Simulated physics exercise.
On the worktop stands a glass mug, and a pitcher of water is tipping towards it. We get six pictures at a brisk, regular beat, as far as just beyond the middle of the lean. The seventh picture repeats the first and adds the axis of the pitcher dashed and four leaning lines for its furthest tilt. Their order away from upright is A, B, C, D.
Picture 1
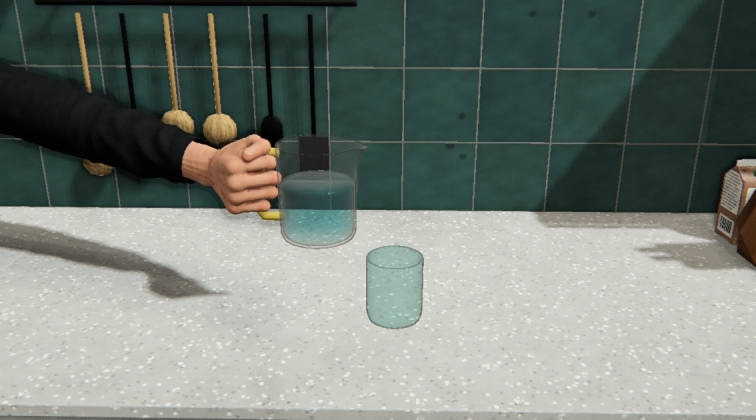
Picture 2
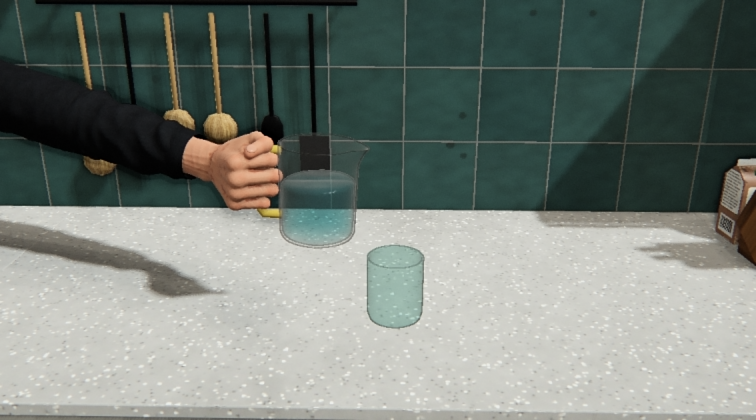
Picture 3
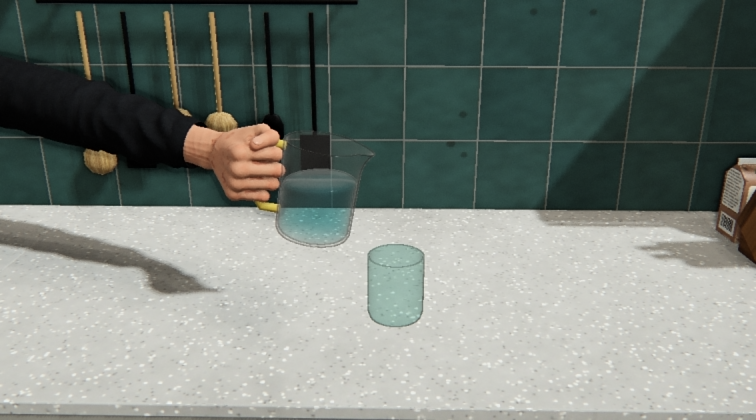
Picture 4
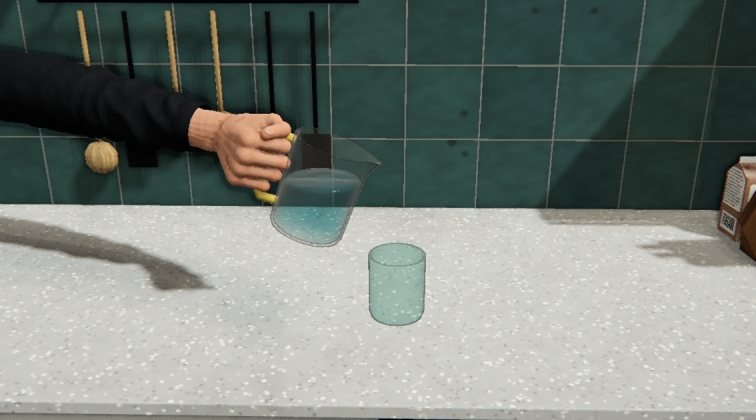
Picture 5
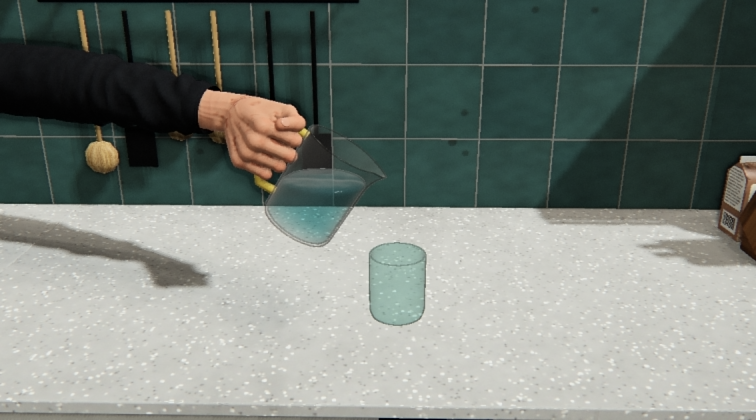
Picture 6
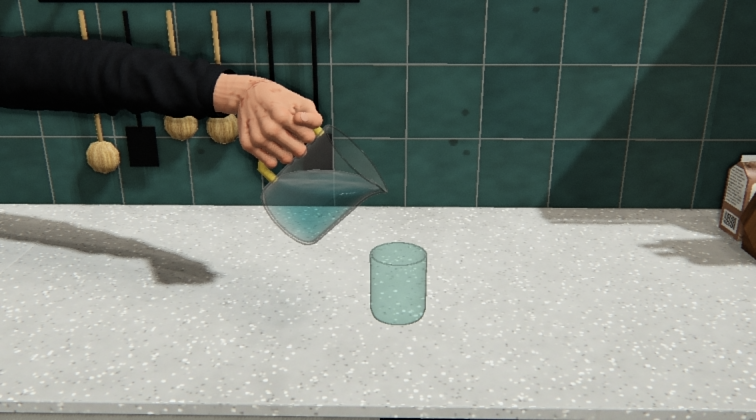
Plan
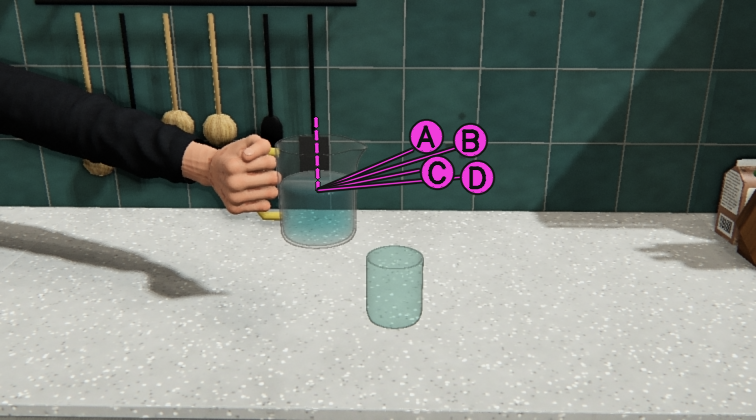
On a speckled kitchen counter, a hand held a clear pitcher of bluish water upright behind a glass mug, then steadily tilted it to the right until it leaned steeply, with no water leaving it.
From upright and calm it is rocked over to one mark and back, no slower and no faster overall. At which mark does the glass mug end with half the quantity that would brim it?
Tilt A does it best.
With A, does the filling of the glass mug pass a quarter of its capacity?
Yes.
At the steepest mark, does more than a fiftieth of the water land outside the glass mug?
Yes, it does.
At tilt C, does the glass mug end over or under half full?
Over half.
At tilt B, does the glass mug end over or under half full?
Over.
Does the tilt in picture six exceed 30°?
Yes, it does.
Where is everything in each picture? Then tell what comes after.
Upright, lip at (366, 147); rim of the glass mug round (395, 257); nothing has left yet, in the first frame.
Tipped about 2°, lip at (368, 148); nothing has left yet, in the second frame.
Tipped about 9°, lip at (374, 153); nothing has left yet, in the third frame.
Tipped about 20°, lip at (380, 163); nothing has left yet, in the fourth frame.
Tipped about 32°, lip at (385, 176); nothing has left yet, in the fifth frame.
Tipped about 46°, lip at (387, 190); nothing has left yet, in the sixth frame.
In magenta, A at (412, 149); B at (455, 148); C at (419, 170); D at (460, 177).
With A, the glass mug ends with about 49 % of what it can hold; 3 % of the water is spilt.
With B, the glass mug ends with about 72 % of what it can hold.
With C, the glass mug ends with about 85 % of what it can hold; 7 % of the water is spilt.
With D, the glass mug ends with about 86 % of what it can hold; 19 % of the water is spilt.
